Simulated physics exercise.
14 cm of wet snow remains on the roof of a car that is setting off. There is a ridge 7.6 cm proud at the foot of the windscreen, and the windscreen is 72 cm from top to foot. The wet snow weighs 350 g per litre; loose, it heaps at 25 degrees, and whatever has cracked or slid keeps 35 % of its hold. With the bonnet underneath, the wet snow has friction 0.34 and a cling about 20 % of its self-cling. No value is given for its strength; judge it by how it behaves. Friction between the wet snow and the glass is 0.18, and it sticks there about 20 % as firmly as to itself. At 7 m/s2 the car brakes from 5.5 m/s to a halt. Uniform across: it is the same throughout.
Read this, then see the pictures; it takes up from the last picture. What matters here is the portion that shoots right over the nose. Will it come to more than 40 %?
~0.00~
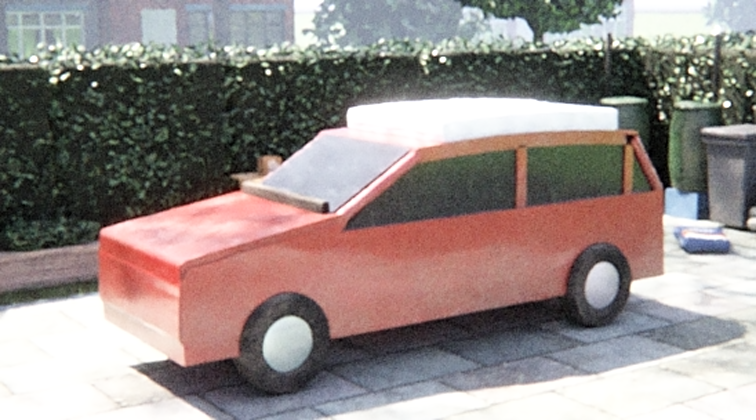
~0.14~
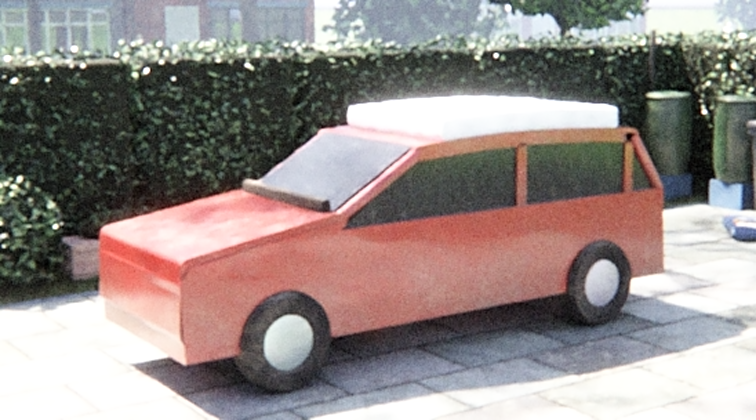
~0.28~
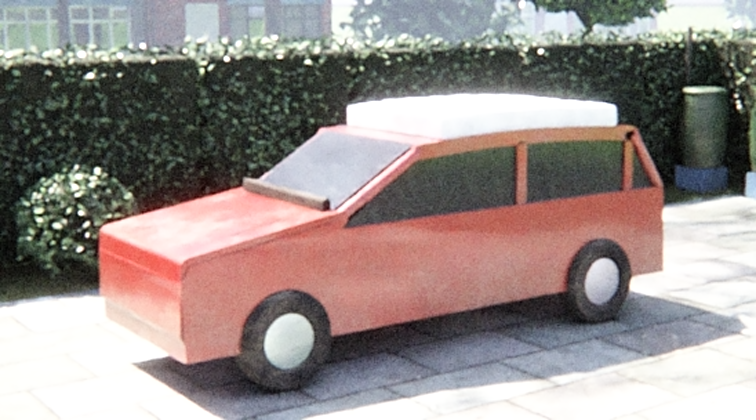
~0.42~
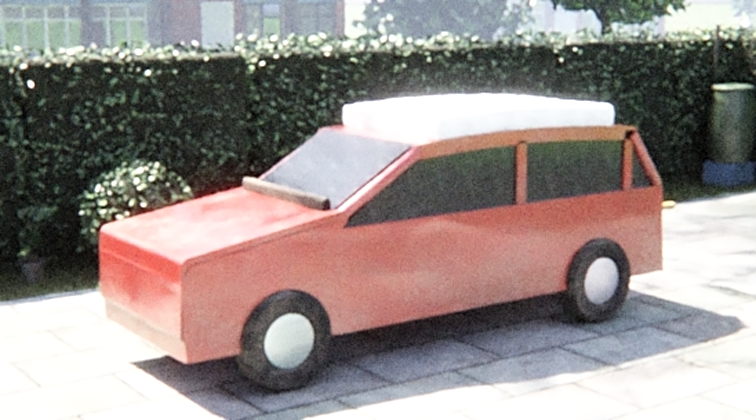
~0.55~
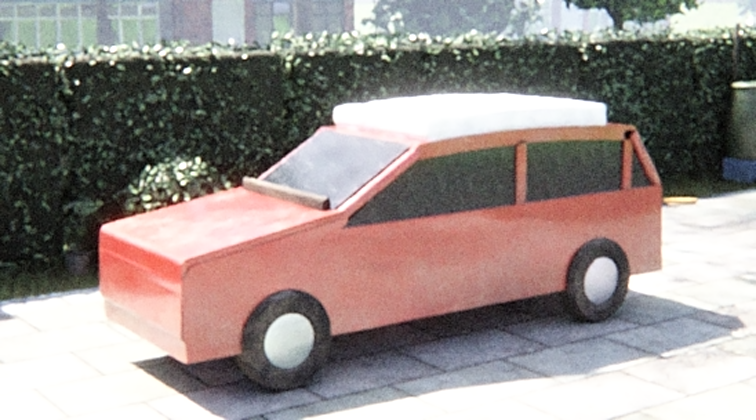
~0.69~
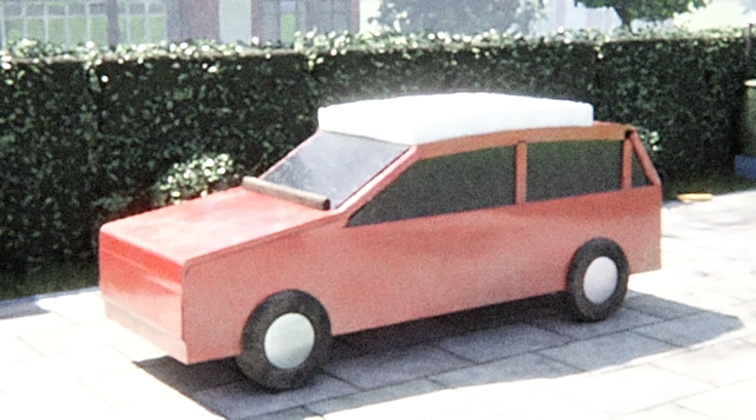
No.
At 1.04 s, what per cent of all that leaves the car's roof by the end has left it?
Near 60 in a hundred.
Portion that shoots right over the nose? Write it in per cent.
Estimate: Some 2 per cent.
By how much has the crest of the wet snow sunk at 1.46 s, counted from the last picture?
I'd put it at close to 0 cm.
By 1.04 s, 65 % of the snow is on the roof, 32 % on the glass, 3 % on the bonnet and none has gone off the nose.
By 1.46 s, 45 % of the snow is on the roof, 40 % on the glass, 15 % on the bonnet and none has gone off the nose.
By 1.87 s, 45 % of the snow is on the roof, 39 % on the glass, 17 % on the bonnet and none has gone off the nose.
By 2.29 s, 45 % of the snow is on the roof, 39 % on the glass, 15 % on the bonnet and 2 % has gone off the nose.
By 3.20 s, at the end, 45 % of the snow is on the roof, 39 % on the glass, 15 % on the bonnet and 2 % has gone off the nose.
